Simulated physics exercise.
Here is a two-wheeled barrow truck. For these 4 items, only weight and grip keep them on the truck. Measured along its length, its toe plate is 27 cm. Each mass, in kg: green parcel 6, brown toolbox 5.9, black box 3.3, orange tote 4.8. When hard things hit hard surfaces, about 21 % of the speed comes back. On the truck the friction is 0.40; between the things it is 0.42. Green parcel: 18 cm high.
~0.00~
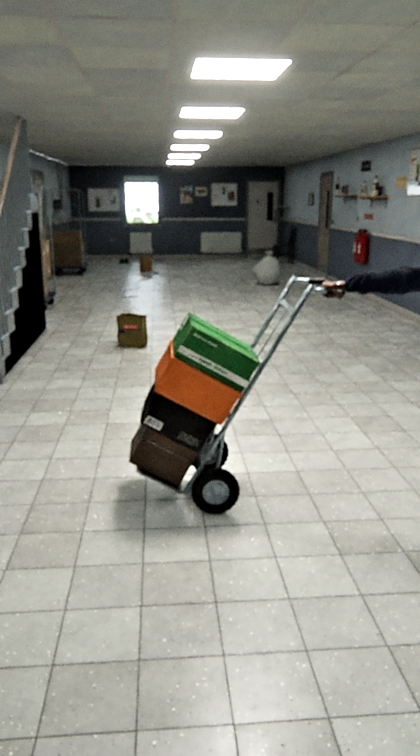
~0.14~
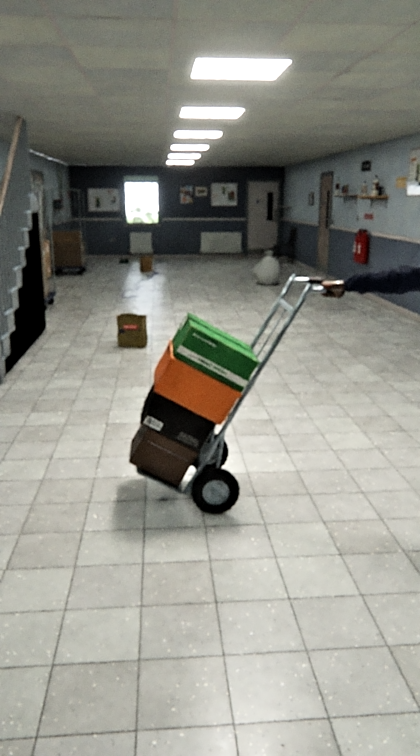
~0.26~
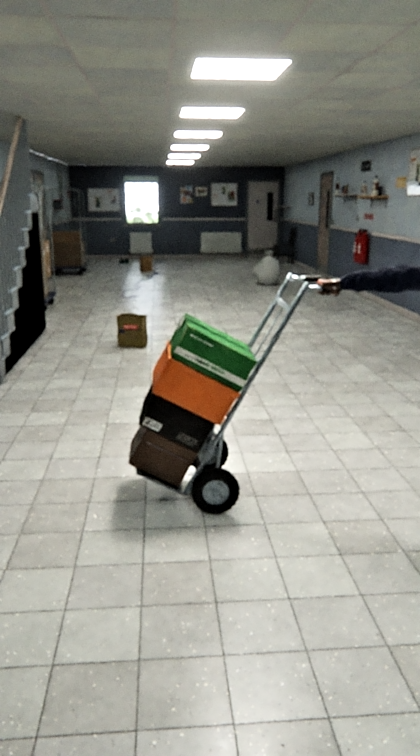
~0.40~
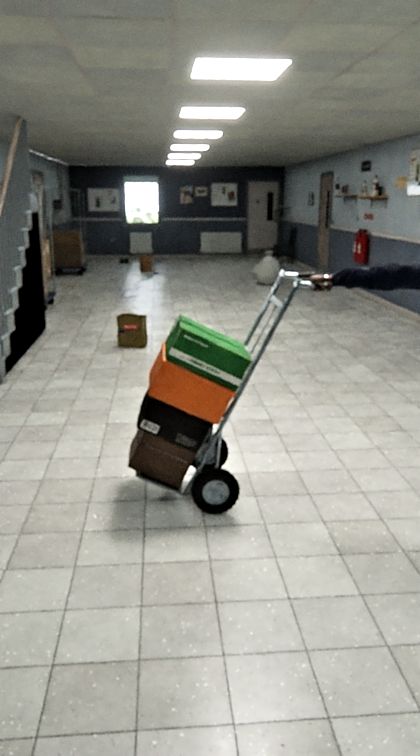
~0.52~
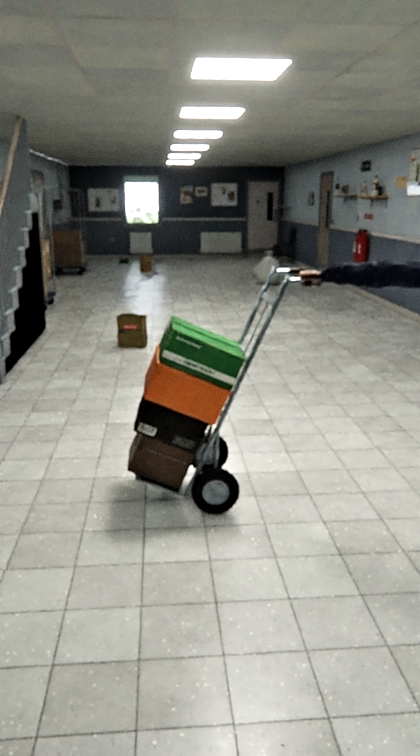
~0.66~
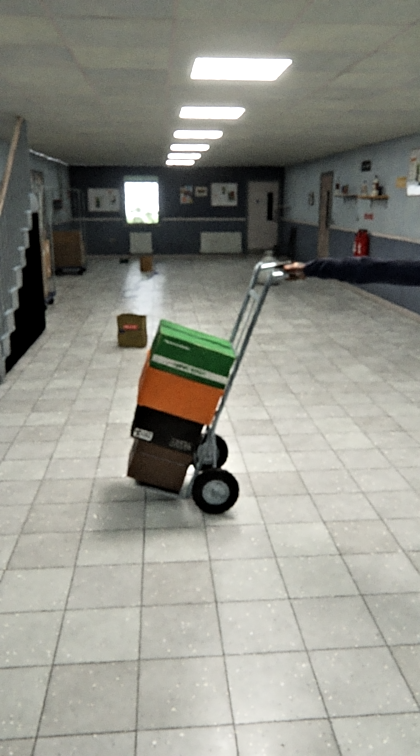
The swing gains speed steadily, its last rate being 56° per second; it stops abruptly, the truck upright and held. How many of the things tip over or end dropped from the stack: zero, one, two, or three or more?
Zero.
By 1.16 s, truck upright; green parcel 2 cm from its spot near (144, 368); orange tote 2 cm from its spot.
By 1.56 s, truck upright; green parcel rocked 4° off its seat near (139, 368); brown toolbox rocked 4° off its seat near (156, 472); orange tote rocked 4° off its seat.
When it is over (2.1 s), all 4 within 10 cm of the start. End places, in pixels of the last picture, green parcel near (148, 368), brown toolbox near (157, 473).
